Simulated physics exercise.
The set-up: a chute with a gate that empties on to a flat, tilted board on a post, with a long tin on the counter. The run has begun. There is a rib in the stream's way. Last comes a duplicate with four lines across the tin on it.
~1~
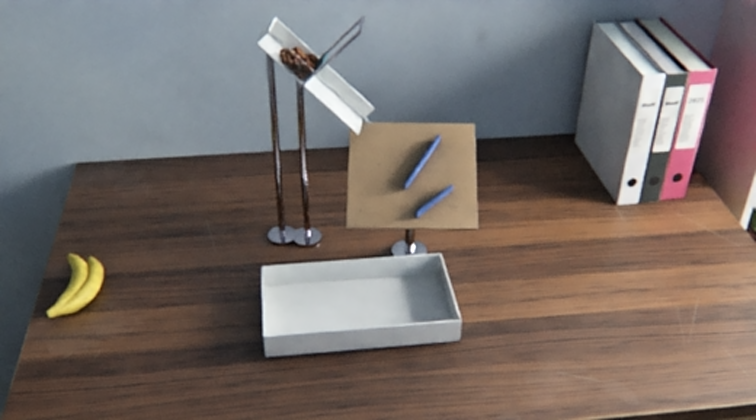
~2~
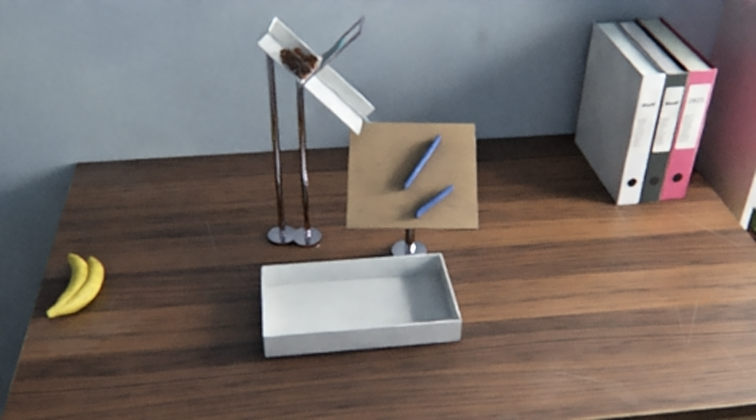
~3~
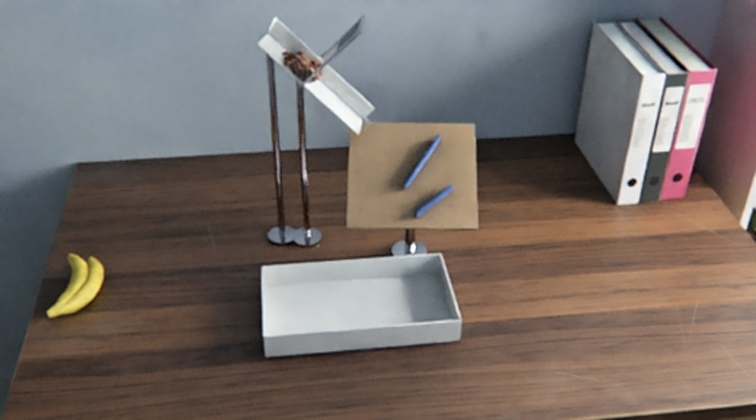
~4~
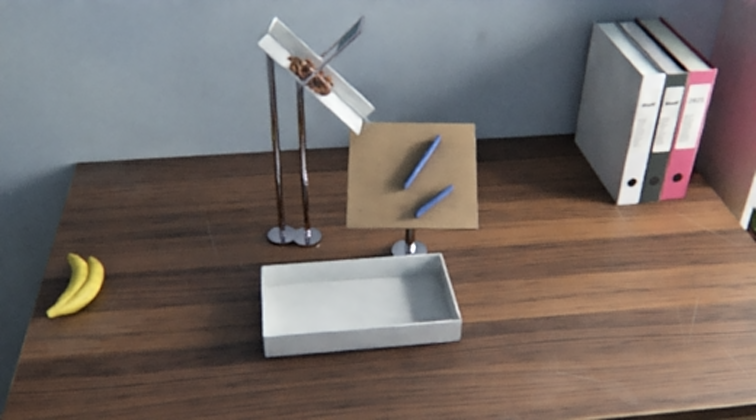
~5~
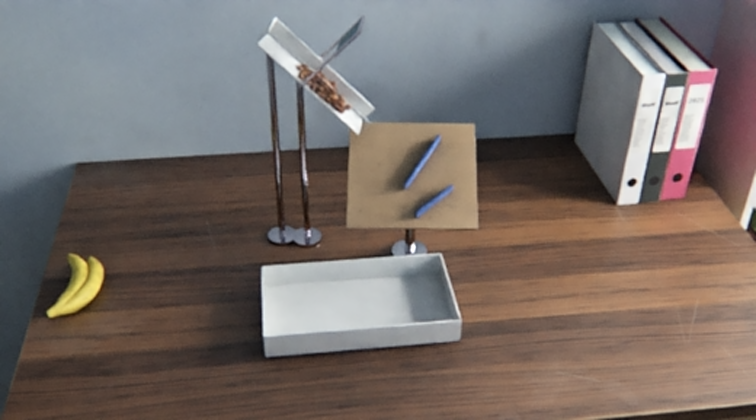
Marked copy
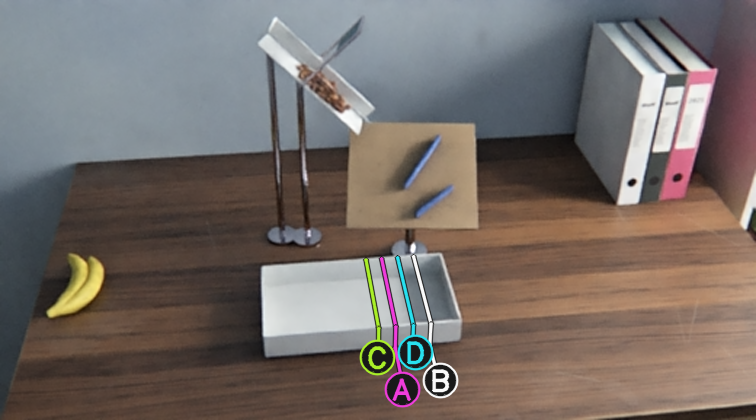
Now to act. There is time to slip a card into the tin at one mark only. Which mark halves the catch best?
It is A.
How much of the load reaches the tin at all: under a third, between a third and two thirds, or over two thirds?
About that: Over two thirds.
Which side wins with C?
More lands on the right.
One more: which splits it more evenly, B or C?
Here it is line C.
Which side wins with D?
Left.
On the marked copy, line A crosses the front rim at (395, 325); line B crosses the front rim at (430, 323); line C crosses the front rim at (378, 327); line D crosses the front rim at (413, 324).
With A, of what is caught, close to half on the left of the divider, close to half on the right.
With B, of what is caught, the whole lot on the left of the divider, none at all on the right.
With C, of what is caught, a small share on the left of the divider, the bulk on the right.
With D, of what is caught, all but a few on the left of the divider, a small share on the right.
